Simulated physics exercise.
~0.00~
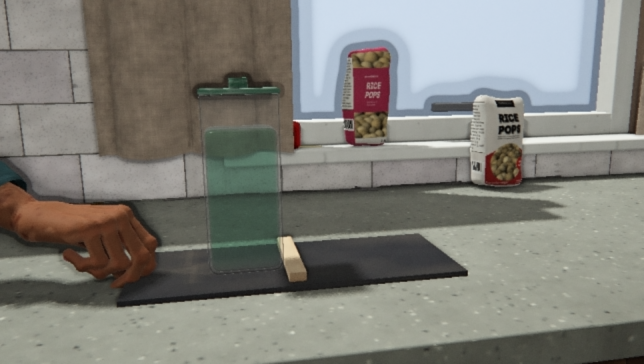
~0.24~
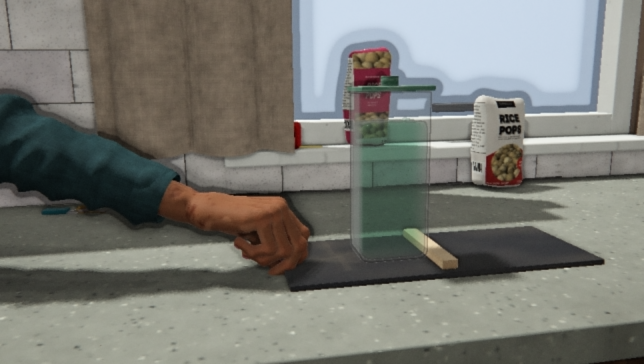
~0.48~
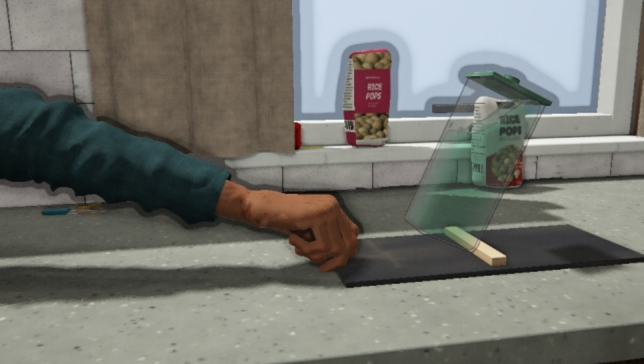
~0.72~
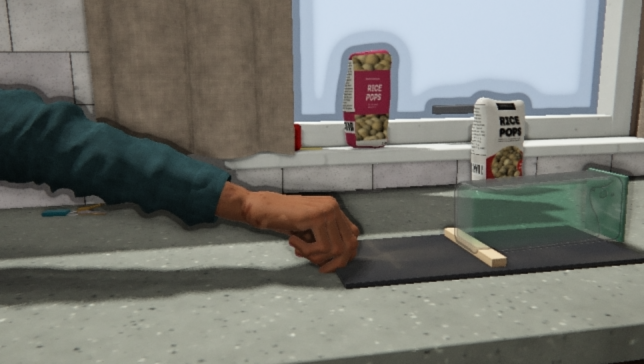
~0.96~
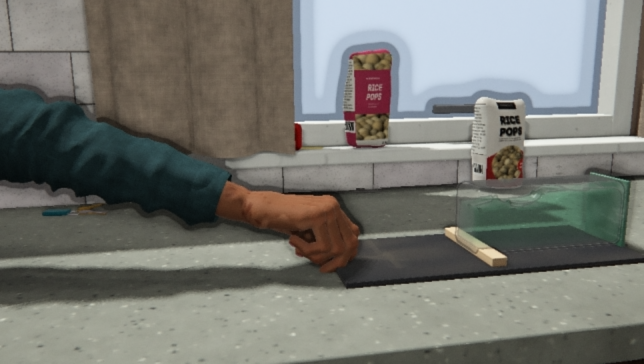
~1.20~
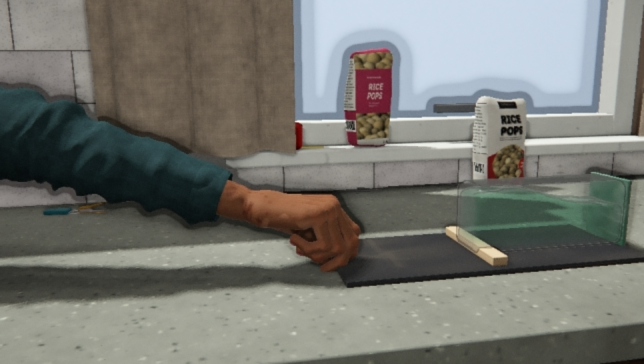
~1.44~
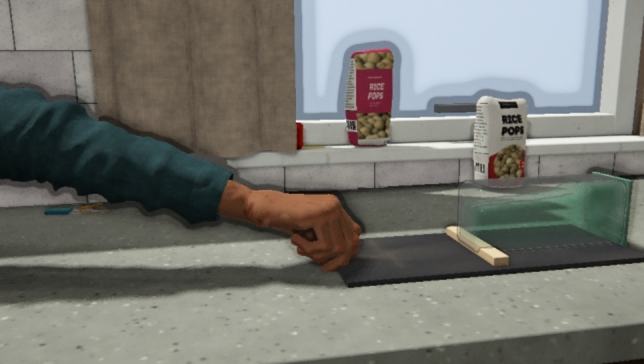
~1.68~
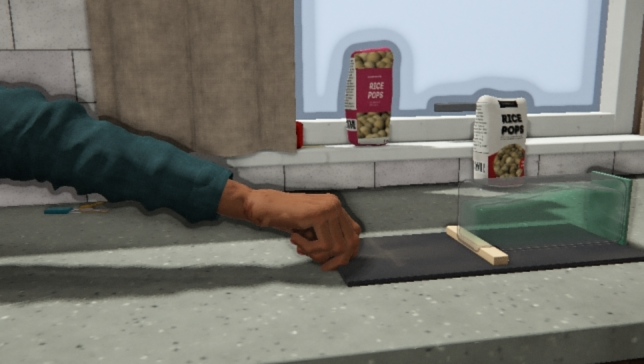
A green canister slides right on a board pulled by a hand, then topples onto its side.
